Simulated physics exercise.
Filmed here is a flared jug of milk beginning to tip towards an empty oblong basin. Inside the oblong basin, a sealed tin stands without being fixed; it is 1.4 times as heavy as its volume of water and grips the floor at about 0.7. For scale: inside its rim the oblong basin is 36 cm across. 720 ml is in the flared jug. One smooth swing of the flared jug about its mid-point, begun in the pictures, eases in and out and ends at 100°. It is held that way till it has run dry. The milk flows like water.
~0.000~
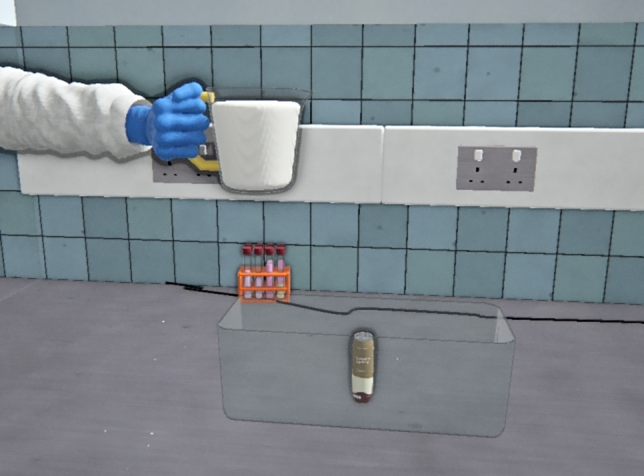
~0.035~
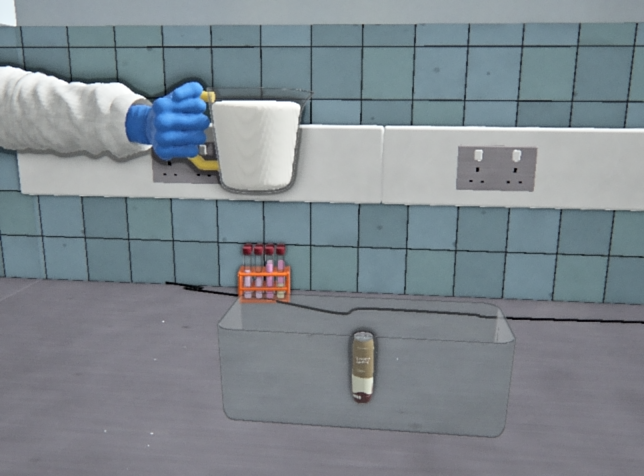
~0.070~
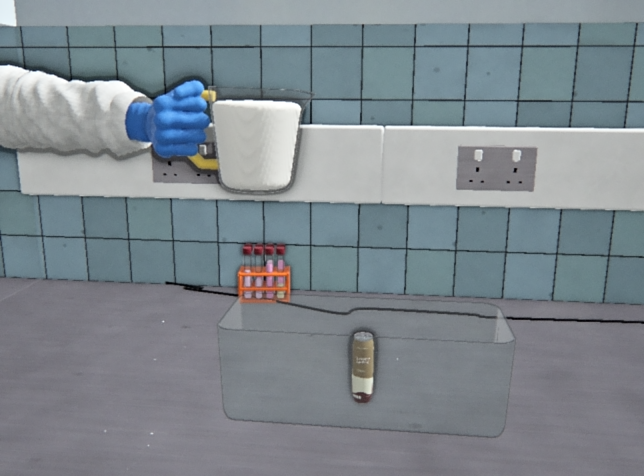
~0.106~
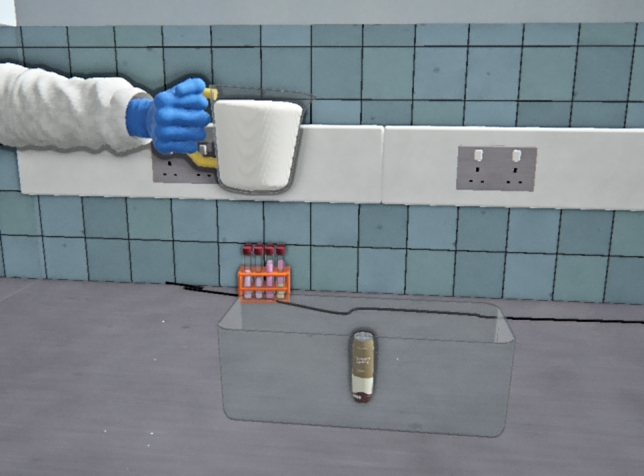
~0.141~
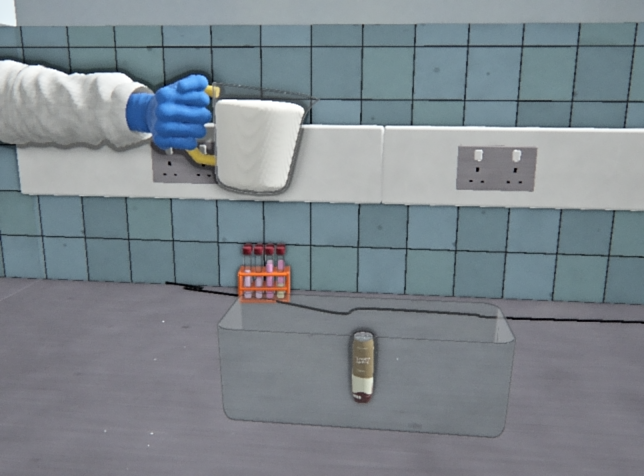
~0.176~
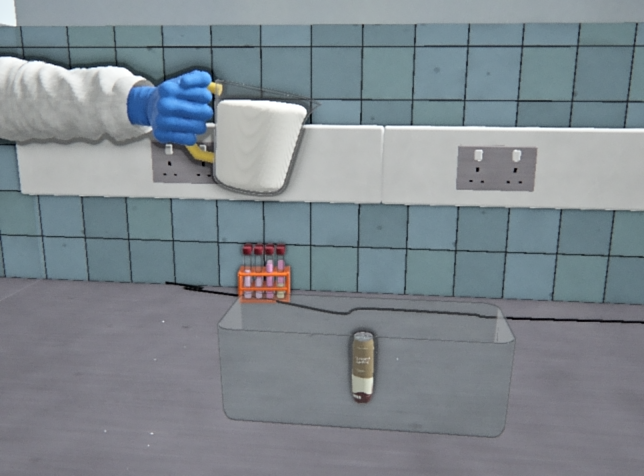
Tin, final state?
It stays vertical.
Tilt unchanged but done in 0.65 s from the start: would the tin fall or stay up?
Result: Tin upright.
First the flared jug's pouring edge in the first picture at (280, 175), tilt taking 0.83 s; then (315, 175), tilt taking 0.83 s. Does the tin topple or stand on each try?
In the first try it comes down; in the second it comes down.
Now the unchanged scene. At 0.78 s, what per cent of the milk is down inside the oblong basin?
Around 44 parts in a hundred.
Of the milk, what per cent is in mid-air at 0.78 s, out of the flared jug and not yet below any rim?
Estimate: Around 32 per cent.
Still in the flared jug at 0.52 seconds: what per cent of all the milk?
Still held: Roughly 74 % of the total.
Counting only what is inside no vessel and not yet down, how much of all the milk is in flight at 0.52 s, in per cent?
Roughly 24 percent.
By 0.52 s the tilt is 70° and 75 per cent is still to pour; the tin stands where it began.
By 0.78 s the tilt is 99° and 23 per cent is still to pour; the tin stands where it began.
By 1.04 s the tilt is 100° and 2 per cent is still to pour; the tin stands where it began.
By 1.33 s the tilt is 100° and 0 per cent is still to pour; the tin stands where it began.
At rest the tin stands where it began.
